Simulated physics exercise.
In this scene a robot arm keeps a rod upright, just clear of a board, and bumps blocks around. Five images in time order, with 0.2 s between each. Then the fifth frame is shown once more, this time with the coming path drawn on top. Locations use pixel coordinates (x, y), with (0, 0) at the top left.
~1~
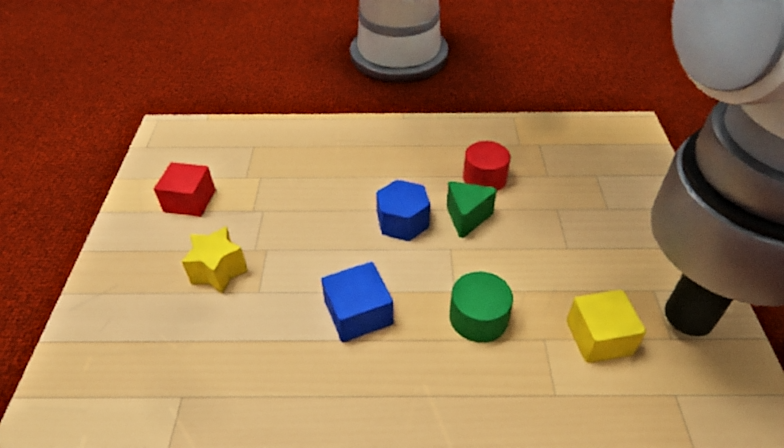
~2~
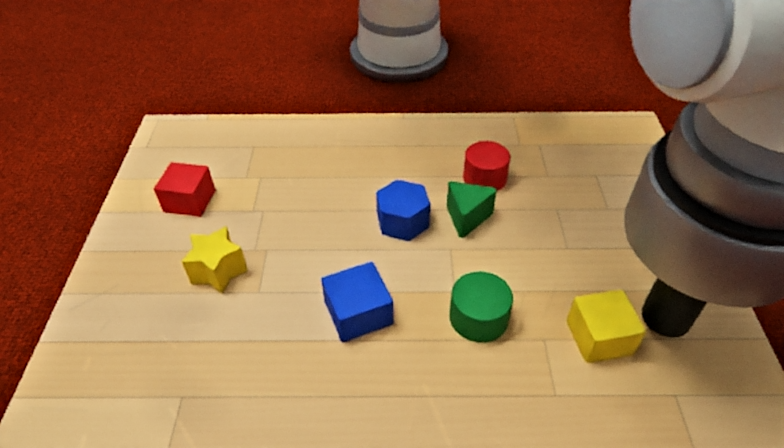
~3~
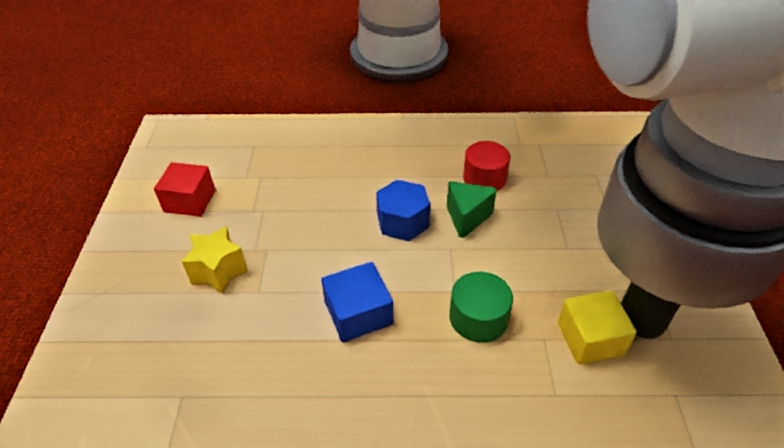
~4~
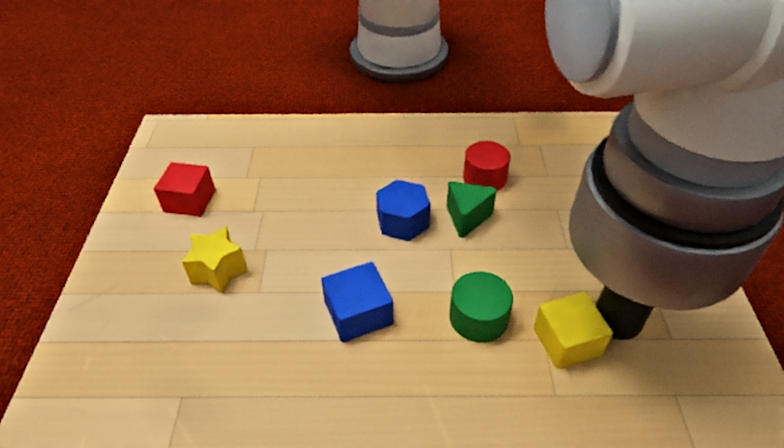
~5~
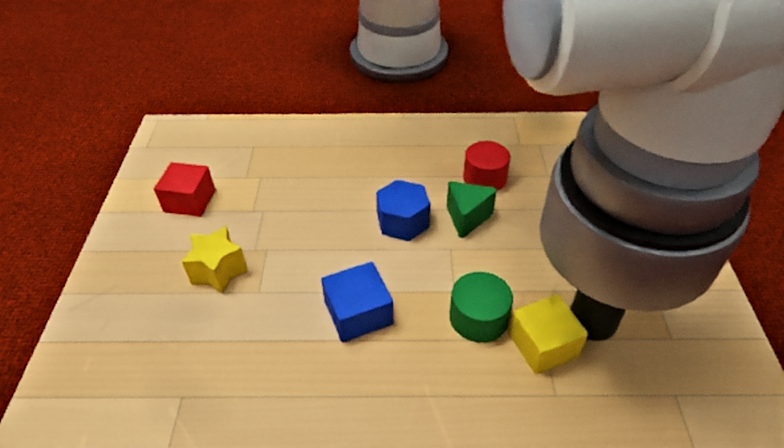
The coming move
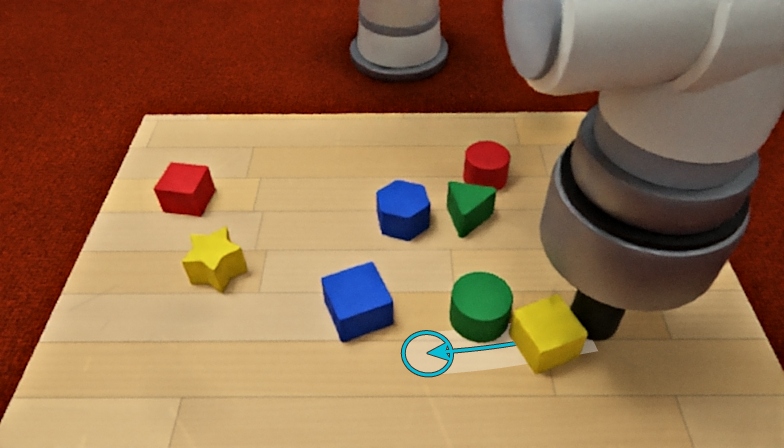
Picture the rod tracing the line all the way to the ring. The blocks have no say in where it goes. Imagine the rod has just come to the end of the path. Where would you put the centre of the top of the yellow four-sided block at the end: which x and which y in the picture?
If I read the scene right, the answer is (435, 380).
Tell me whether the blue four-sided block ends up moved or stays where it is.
From what I can tell, it will keep its place.
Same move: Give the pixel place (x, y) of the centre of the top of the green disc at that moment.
I'd expect the centre of its top face to be at (441, 284).
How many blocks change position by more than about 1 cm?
It's going to be two.
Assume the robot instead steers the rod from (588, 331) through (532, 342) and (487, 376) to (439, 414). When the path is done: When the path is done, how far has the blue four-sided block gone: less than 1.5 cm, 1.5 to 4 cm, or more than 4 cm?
It moves only a bit, under 1.5 cm.
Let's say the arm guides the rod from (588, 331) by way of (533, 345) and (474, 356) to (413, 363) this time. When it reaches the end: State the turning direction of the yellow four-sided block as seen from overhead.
I'd predict that, seen from above, the yellow four-sided block rotates counter-clockwise.
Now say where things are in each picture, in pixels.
In the first frame, lower end of the rod at (689, 317), tops of blocks, blue four-sided block at (356, 289), green disc at (483, 294), yellow four-sided block at (610, 314).
In the second frame, rod at (666, 318), blocks as before.
In the third frame, rod at (642, 319), yellow four-sided block at (600, 315).
In the fourth frame, rod at (617, 320), yellow four-sided block at (576, 318).
In the fifth frame, rod at (592, 321), blue four-sided block at (356, 289), green disc at (483, 294), yellow four-sided block at (551, 322).
The drawn path runs from (588, 331) by way of (536, 340) and (483, 348) to (427, 353).
The first path, step by step. One third of the way, rod at (539, 330); green disc at (474, 293); yellow four-sided block at (501, 341).
Two thirds of the way, rod at (484, 338); green disc at (451, 287); yellow four-sided block at (456, 364), turned 35° anticlockwise.
At the end, rod at (428, 343); blue four-sided block not moved; green disc at (441, 284); yellow four-sided block at (435, 380), turned 65° anticlockwise.
